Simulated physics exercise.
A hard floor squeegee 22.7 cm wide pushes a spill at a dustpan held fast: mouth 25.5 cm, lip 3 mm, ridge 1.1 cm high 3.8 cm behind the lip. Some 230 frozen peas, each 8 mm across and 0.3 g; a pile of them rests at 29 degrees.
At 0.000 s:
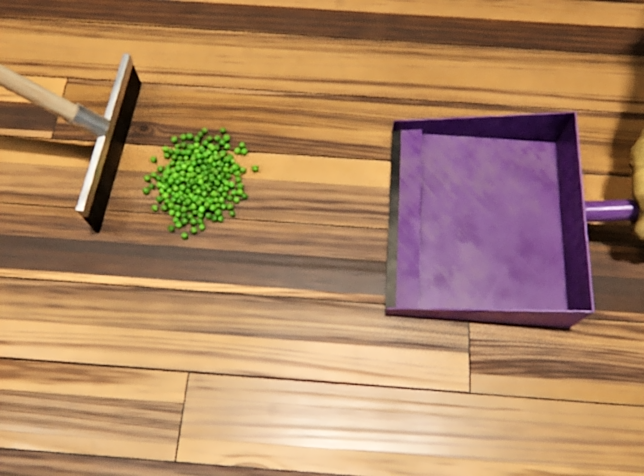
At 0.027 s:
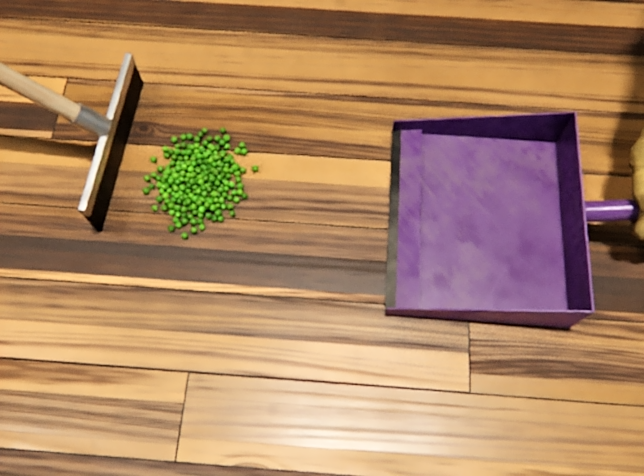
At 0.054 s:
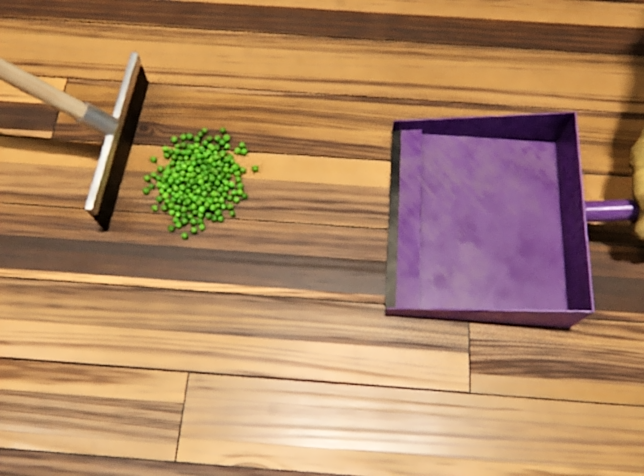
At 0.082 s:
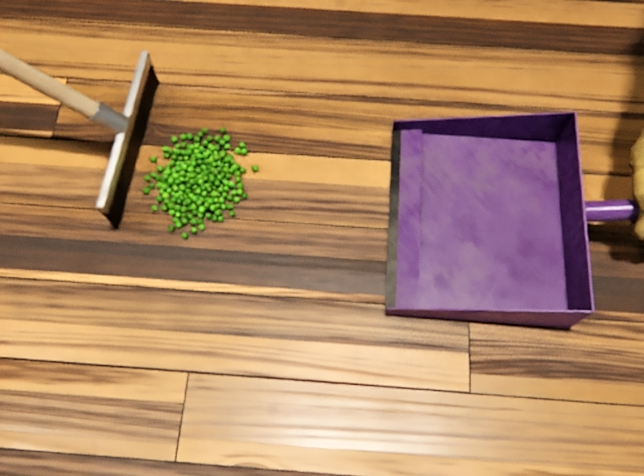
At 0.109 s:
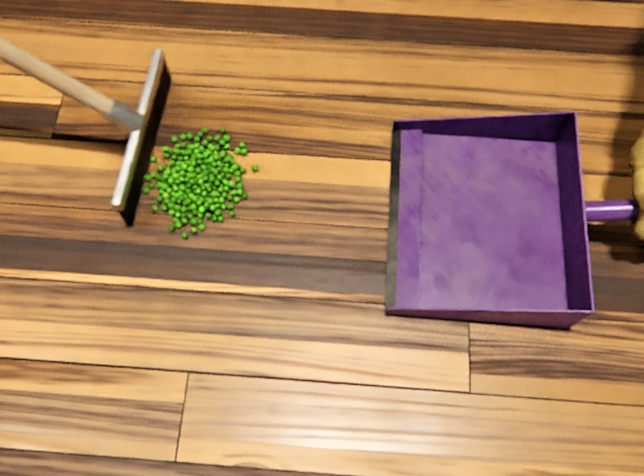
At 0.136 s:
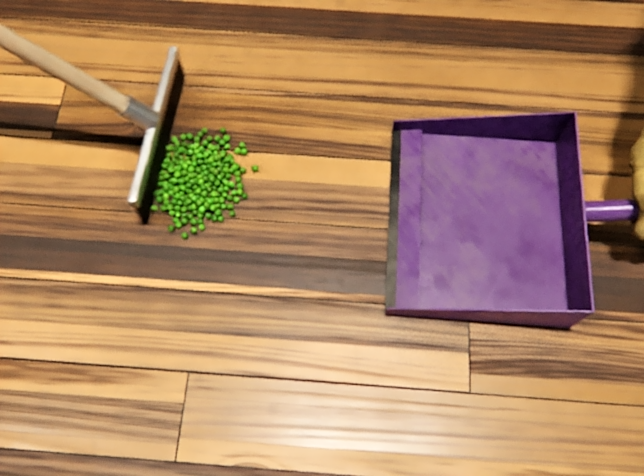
A squeegee with a wooden handle slid slowly to the right across a wooden floor until its blade met the left edge of a pile of green peas, while a purple dustpan stayed still.
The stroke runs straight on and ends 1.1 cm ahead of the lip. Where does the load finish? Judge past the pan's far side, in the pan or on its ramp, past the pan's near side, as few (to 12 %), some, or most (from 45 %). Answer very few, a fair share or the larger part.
Far side a fair share, pan a fair share, near side very few.
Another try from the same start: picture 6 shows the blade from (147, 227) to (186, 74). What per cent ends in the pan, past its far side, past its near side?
Pan 55, far 5, near 5.
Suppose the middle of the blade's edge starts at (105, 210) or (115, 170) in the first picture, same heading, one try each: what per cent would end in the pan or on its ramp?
Some 40 and 25 per cent.
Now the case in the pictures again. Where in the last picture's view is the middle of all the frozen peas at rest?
At about (387, 181).
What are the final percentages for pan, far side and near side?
Far side 20, pan 20, near side 0.
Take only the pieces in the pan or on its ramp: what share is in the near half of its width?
Roughly 0 per cent.
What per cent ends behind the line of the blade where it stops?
About 30 per cent.
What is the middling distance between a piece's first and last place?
Roughly 24 cm.
Then, at 0.34 s, middle of the blade 16 cm from the lip; 0 % over the lip, far side 10 %, near side 0 %.
After 0.48 s, middle of the blade 7 cm from the lip; 0 % over the lip, far side 15 %, near side 0 %.
After 0.75 s, middle of the blade 2 cm from the lip; 20 % over the lip, far side 20 %, near side 0 %.
In the end, at 1.7 s, far side 20 %, pan 20 %, near side 0 %, in front of the lip or behind the blade 55 %.
